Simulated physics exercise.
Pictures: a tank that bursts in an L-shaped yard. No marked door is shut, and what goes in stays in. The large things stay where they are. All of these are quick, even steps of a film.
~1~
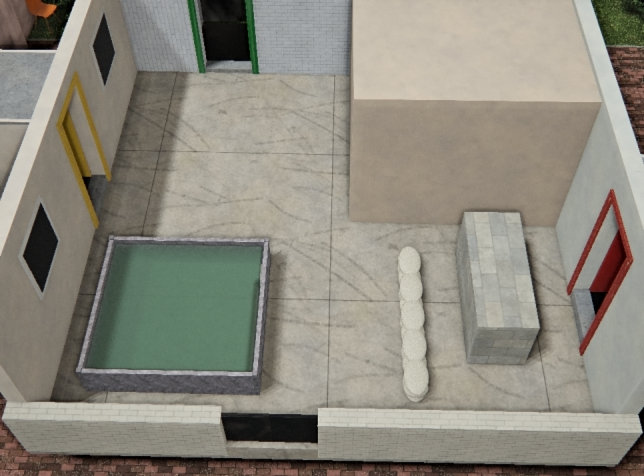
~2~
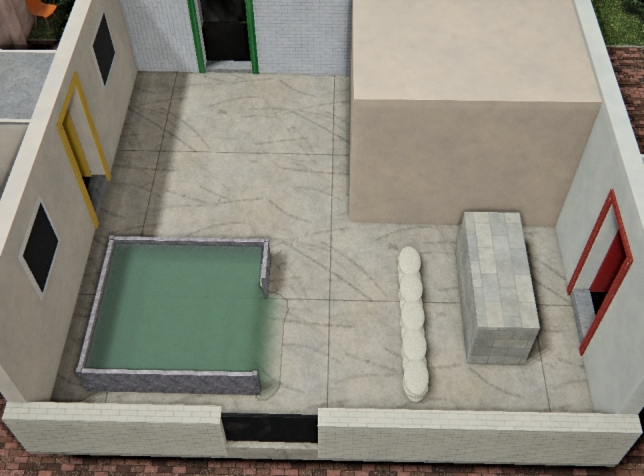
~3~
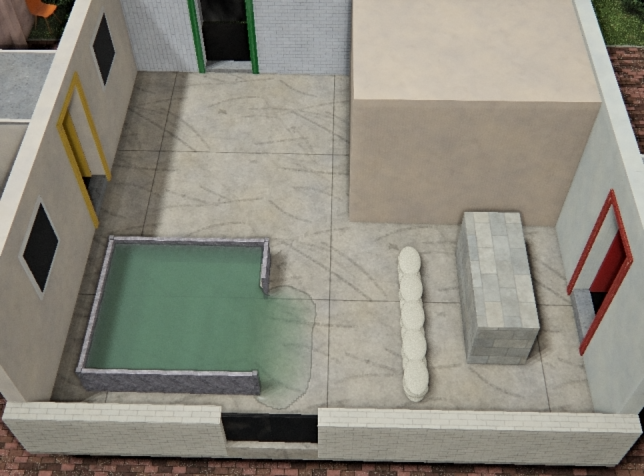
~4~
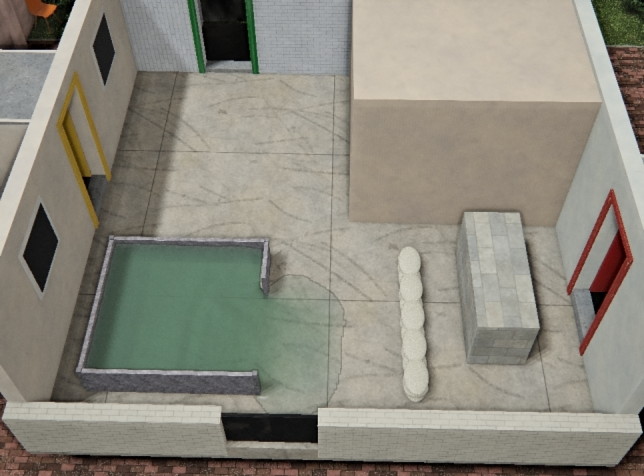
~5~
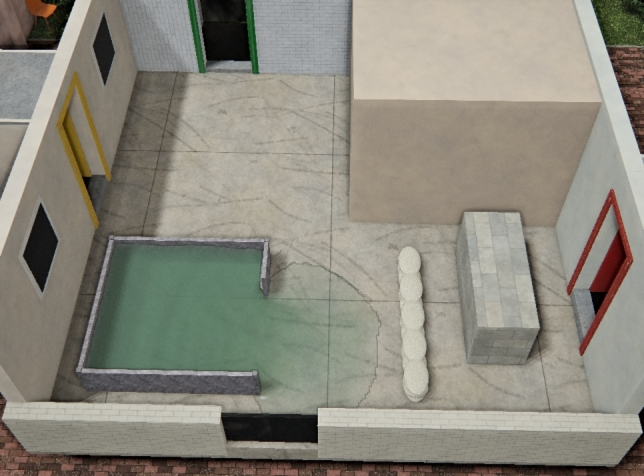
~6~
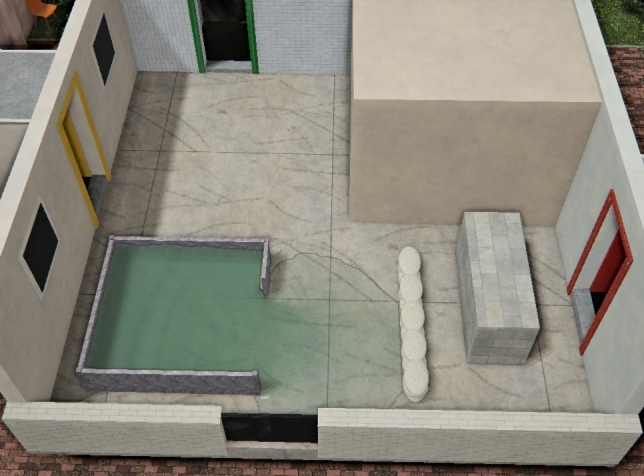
To begin with, a low-walled tank of still green water sits whole in a walled yard, left of a row of pale rounded objects and a grey block. A gap opens in its right side, and water pours out, spreading rightward across the floor in a thin, widening sheet up to the row.
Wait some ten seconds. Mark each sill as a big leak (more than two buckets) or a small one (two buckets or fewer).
Green door: Small; yellow door: Small; red door: Small.
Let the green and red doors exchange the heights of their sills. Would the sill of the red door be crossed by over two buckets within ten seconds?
Red: Overshoots.
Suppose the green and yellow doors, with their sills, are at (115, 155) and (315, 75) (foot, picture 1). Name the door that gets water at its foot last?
Answer: The yellow one.
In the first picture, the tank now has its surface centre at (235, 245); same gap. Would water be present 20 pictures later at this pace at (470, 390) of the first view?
That spot ends up drenched.
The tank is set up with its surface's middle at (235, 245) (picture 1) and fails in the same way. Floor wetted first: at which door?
That would be the one in red, I think.
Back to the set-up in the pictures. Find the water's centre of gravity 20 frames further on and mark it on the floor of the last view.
Centre of the water: Near (302, 329).
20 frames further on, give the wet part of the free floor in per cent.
Around 45 in a hundred.
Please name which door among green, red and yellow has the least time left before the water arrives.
Answer: The red one.
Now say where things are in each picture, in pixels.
The water tank at (180, 305) is whole and still, in the first frame.
Water pours out at (259, 338) and has run to (276, 297), in the second frame.
The front is at (286, 401), out from the gap at (259, 339), in the third frame.
The front is at (328, 299), out from the gap at (259, 339), in the fourth frame.
Water pours out at (259, 339) and has run to (369, 317), in the fifth frame.
Water pours out at (259, 339) and has run to (397, 314), in the sixth frame.
A moment on, water covers 15 % of the floor; the green door not reached, the yellow door not reached, the red door not reached.
Next, water covers 25 % of the floor; the green door not reached, the yellow door not reached, the red door not reached.
Then, water covers 45 % of the floor; the green door not reached, the yellow door not reached, the red door wet at the sill, nothing in.
Later, water covers 85 % of the floor; the green door not reached, the yellow door wet at the sill, nothing in, the red door wet at the sill, nothing in.
In the end, water covers 95 % of the floor; the green door wet at the sill, nothing in, the yellow door wet at the sill, nothing in, the red door wet at the sill, nothing in.
